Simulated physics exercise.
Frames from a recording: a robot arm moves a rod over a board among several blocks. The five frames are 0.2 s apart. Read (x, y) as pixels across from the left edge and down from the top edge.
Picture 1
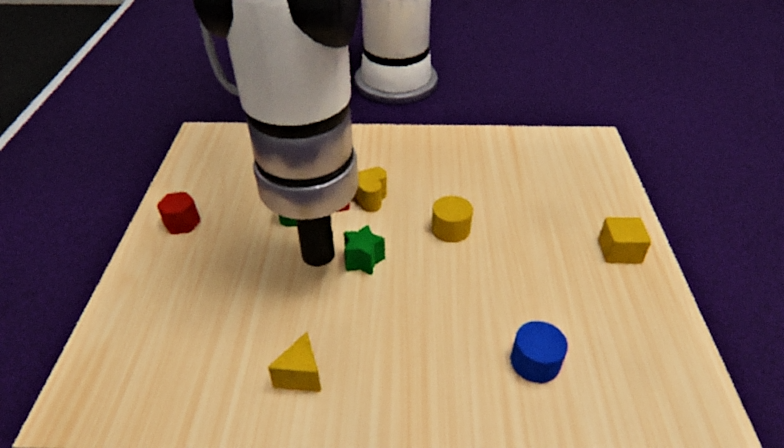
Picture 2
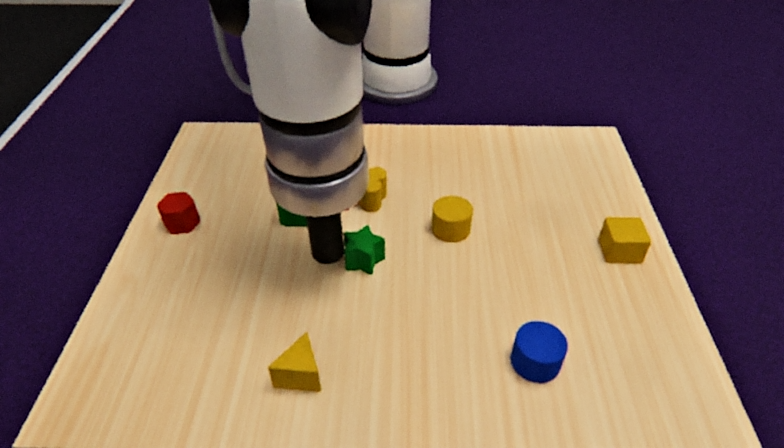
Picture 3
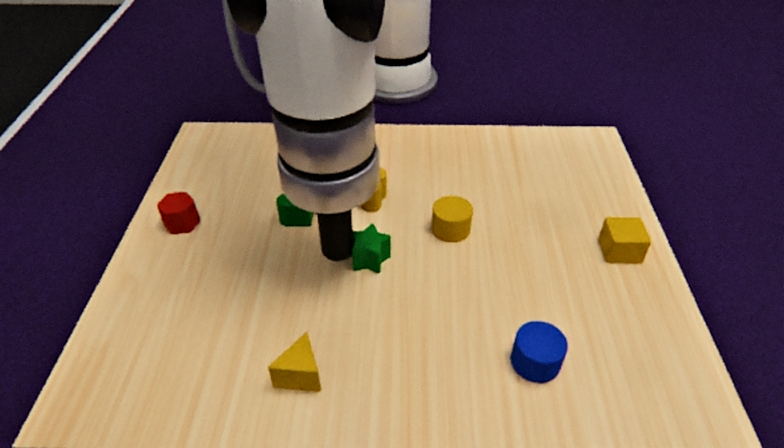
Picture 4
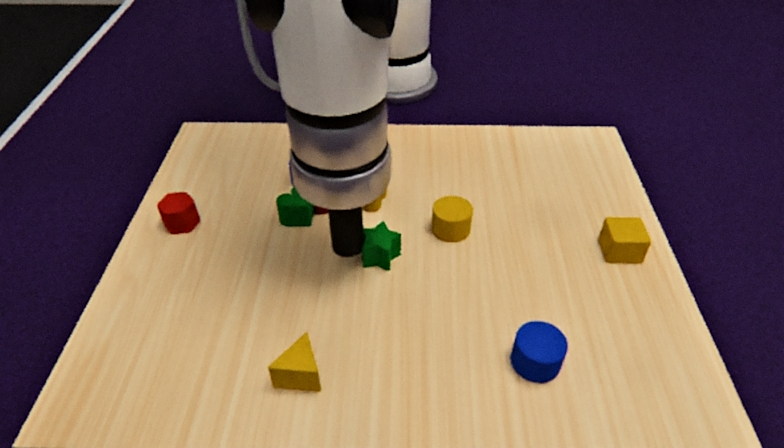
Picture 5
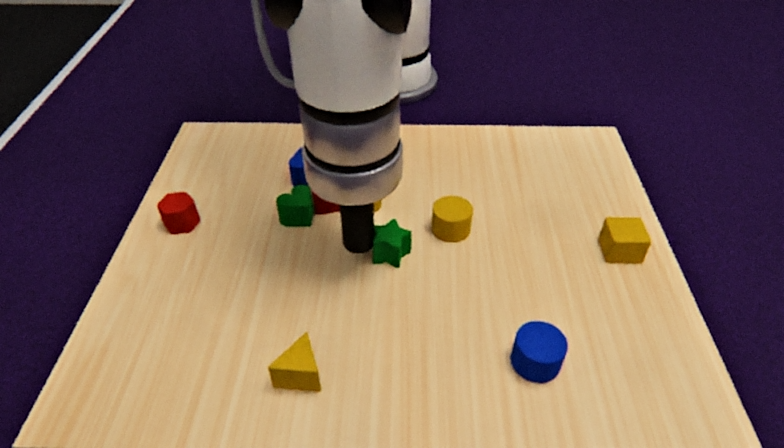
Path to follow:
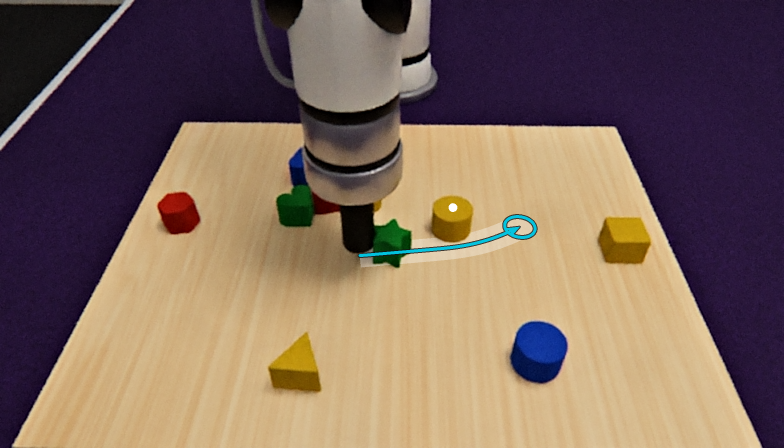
A pale wooden board on a purple surface is seen from above at an angle by a still camera. A white and grey robot arm holds a black rod near a green star, with a red block left, yellow pieces behind and right, a yellow triangle and blue cylinder in front. The rod moves slightly right, nudging the star a short way, while blocks behind the arm are covered and uncovered.
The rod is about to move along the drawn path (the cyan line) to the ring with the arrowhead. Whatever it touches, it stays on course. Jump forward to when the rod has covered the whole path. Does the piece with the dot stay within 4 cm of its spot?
I'd say no.
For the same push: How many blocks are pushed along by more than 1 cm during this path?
I foresee two blocks being moved.
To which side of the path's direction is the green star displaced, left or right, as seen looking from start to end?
Sideways shift: Right.
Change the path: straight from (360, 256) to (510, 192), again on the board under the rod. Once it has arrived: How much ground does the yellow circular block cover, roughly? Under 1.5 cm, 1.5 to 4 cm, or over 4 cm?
Ends over 4 cm away.
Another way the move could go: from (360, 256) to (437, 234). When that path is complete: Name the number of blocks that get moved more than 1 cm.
The number of blocks that move over 1 cm is two.
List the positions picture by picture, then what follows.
Tip of the rod at (319, 255), middles of tops, yellow heart at (370, 178), green star at (362, 239), yellow circular block at (453, 208), in the first frame.
Rod at (328, 252), nothing pushed, in the second frame.
Rod at (338, 250), green star at (369, 238), in the third frame.
Rod at (348, 246), green star at (379, 235), in the fourth frame.
Rod at (359, 242), yellow heart hidden, green star at (390, 232), yellow circular block at (453, 208), in the fifth frame.
The line goes from (360, 256) over (417, 251) and (473, 244) to (520, 227); the dot is on the yellow circular block.
The first path, step by step. One third of the way, rod at (418, 238); green star at (449, 228); yellow circular block at (466, 203).
Two thirds of the way, rod at (475, 231); green star at (507, 223); yellow circular block at (481, 198).
At the end, rod at (523, 214); yellow heart unmoved; green star at (553, 216), turned 35° clockwise; yellow circular block at (489, 191).
